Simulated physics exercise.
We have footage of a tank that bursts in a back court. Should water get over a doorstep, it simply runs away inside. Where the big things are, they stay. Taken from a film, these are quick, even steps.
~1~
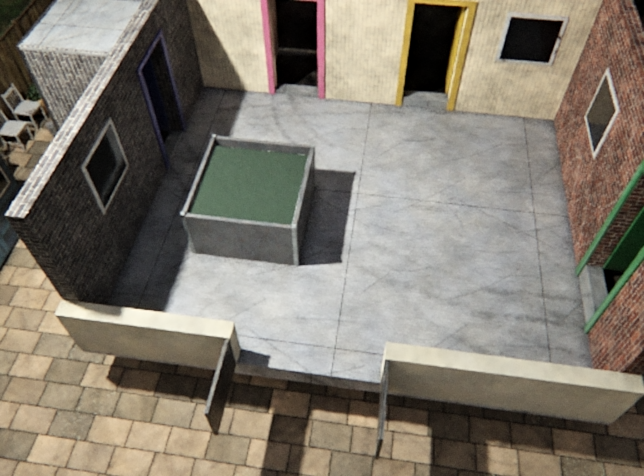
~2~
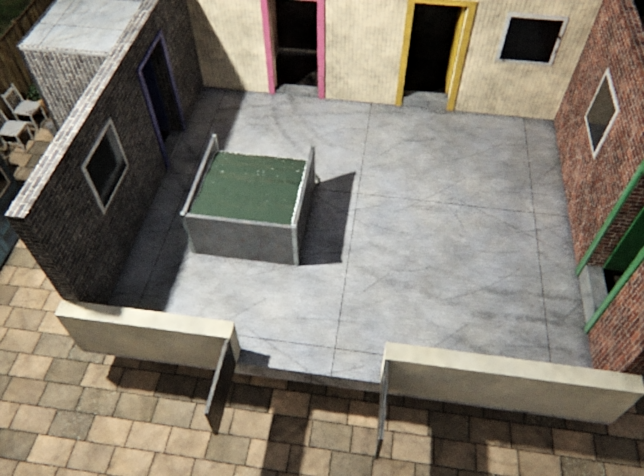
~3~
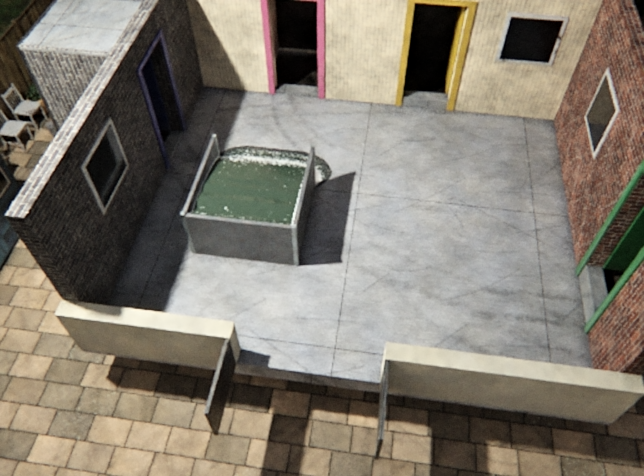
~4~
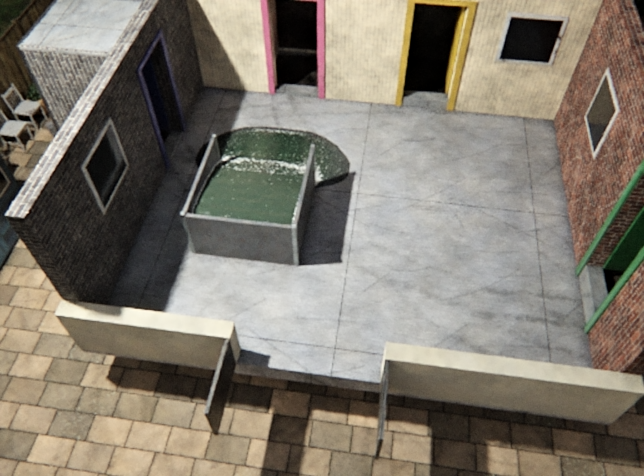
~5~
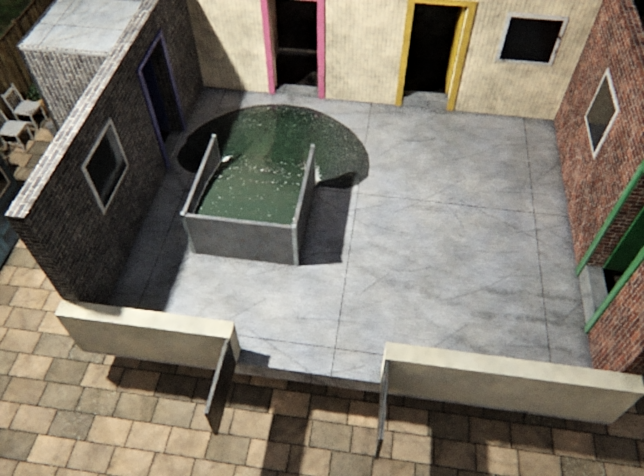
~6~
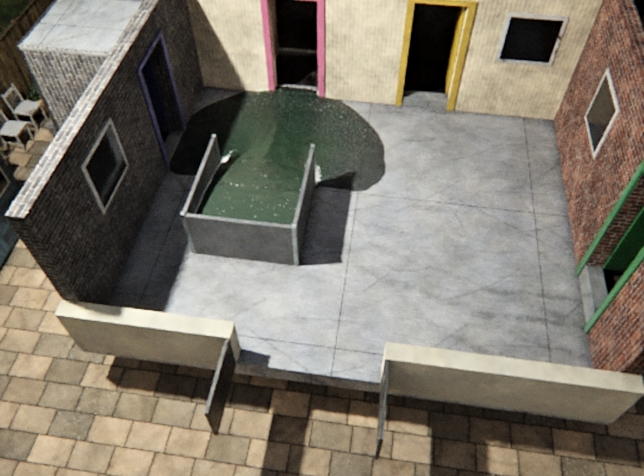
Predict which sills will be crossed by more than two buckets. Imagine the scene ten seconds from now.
Blue door: Too much water. Green door: Little enough water. Yellow door: Little enough water. Pink door: Too much water.
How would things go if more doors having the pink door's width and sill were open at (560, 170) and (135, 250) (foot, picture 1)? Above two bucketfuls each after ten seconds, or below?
In order: Exceeds it, falls short.
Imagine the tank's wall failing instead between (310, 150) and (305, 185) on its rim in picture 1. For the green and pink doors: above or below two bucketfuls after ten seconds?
Green door: Under the line; pink door: Under the line.
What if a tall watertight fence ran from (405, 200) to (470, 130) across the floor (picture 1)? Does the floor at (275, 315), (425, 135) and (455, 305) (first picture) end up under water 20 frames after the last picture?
Results in order: Bone-dry / swamped / bone-dry.
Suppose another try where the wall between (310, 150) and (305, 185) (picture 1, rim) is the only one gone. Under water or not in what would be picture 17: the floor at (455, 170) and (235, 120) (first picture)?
First place drenched, second place still bare.
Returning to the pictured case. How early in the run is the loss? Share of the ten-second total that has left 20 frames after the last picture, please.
Close to 85 out of every hundred.
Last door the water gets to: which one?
It's the green door.
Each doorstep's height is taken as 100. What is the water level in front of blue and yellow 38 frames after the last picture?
Around 140 in a hundred for the first and 30 in a hundred for the second.
A moment on, water covers 25 % of the floor; the blue door under two buckets in, the green door not reached, the yellow door wet at the sill, nothing in, the pink door far over two buckets in.
Next, water covers 30 % of the floor; the blue door under two buckets in, the green door not reached, the yellow door wet at the sill, nothing in, the pink door far over two buckets in.
Then, water covers 45 % of the floor; the blue door over two buckets in, the green door not reached, the yellow door wet at the sill, nothing in, the pink door far over two buckets in.
Later, water covers 75 % of the floor; the blue door over two buckets in, the green door wet at the sill, nothing in, the yellow door wet at the sill, nothing in, the pink door far over two buckets in.
In the end, water covers 90 % of the floor; the blue door over two buckets in, the green door wet at the sill, nothing in, the yellow door wet at the sill, nothing in, the pink door far over two buckets in.
